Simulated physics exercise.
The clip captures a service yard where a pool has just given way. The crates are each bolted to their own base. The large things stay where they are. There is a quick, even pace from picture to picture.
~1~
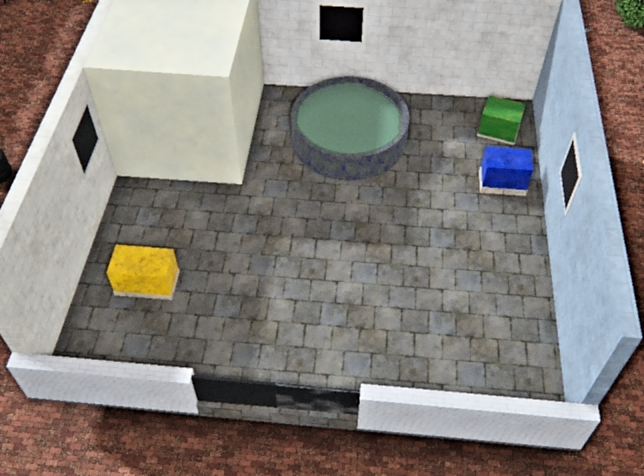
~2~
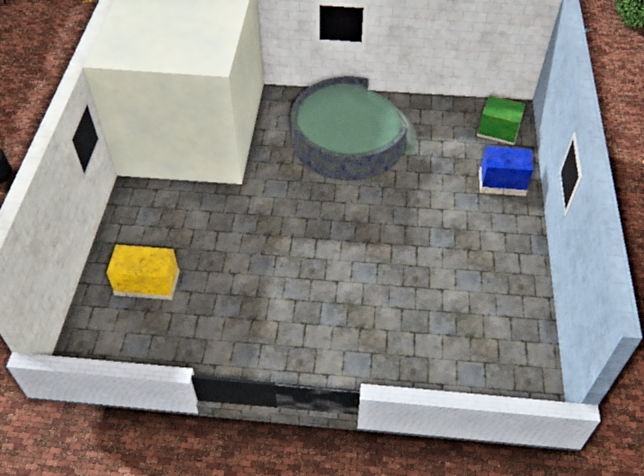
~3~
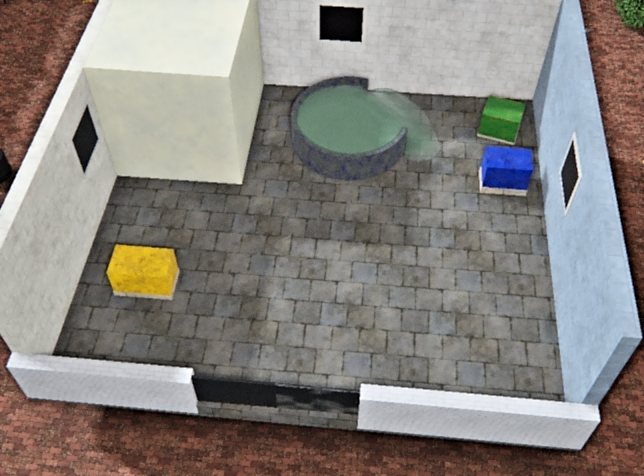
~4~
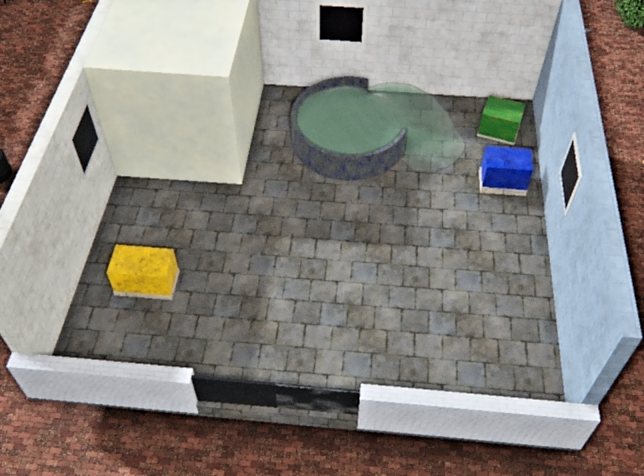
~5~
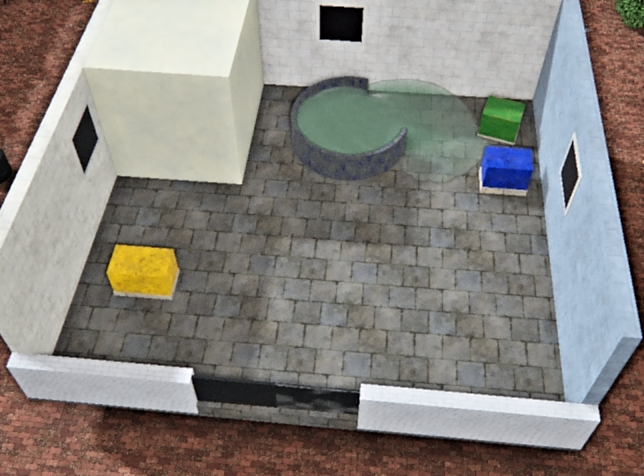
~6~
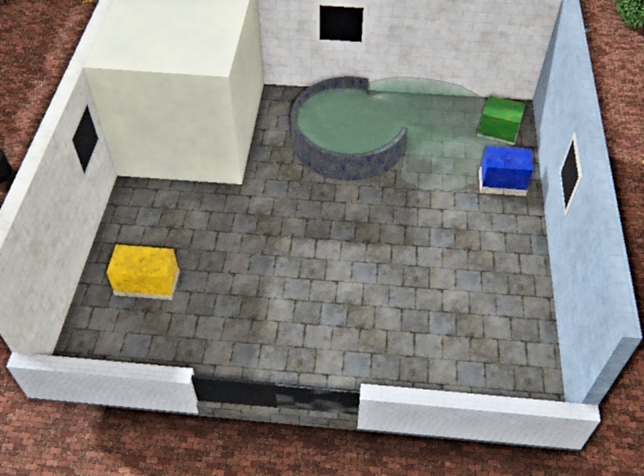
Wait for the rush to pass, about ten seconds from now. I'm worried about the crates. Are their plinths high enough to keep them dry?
In the end the blue crate meets the water, the green crate meets the water, the yellow crate avoids the water.
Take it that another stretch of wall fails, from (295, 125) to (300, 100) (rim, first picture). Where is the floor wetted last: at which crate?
Last in line is the blue one.
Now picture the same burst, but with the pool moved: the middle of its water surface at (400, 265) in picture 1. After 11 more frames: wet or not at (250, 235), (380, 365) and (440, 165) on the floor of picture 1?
The first spot is not reached, the second not reached, and the third inundated.
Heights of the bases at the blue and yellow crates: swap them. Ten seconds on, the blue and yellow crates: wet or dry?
Blue: Is reached; yellow: Stays clear.
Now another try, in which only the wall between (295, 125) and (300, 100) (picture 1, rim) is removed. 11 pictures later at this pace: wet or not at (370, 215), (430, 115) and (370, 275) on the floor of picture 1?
Point one: Not reached. Point two: Not reached. Point three: Not reached.
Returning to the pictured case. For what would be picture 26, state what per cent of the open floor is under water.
By my count, 30 percent.
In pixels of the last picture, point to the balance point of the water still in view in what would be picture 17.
It is near (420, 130).
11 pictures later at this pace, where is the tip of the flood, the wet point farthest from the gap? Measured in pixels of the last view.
About at (546, 237).
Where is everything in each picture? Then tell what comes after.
In the first picture, still water in the pool at (350, 118).
In the second picture, the front is at a hidden place, out from the gap at (397, 117).
In the third picture, the front is at (427, 157), out from the gap at (397, 118).
In the fourth picture, water pours out at (397, 119) and has run to (451, 159).
In the fifth picture, water pours out at (397, 119) and has run to (482, 152).
In the sixth picture, the front is at a hidden place, out from the gap at (397, 119).
A moment on, water covers 15 % of the floor; the blue crate water round its plinth, the green crate water round its plinth, the yellow crate not reached.
Next, water covers 20 % of the floor; the blue crate water round its plinth, the green crate water round its plinth, the yellow crate not reached.
Then, water covers 30 % of the floor; the blue crate water round its plinth, the green crate water round its plinth, the yellow crate not reached.
Later, water covers 70 % of the floor; the blue crate water round its plinth, the green crate water round its plinth, the yellow crate not reached.
In the end, water covers 90 % of the floor; the blue crate was topped, the green crate was topped, the yellow crate stayed above the water.
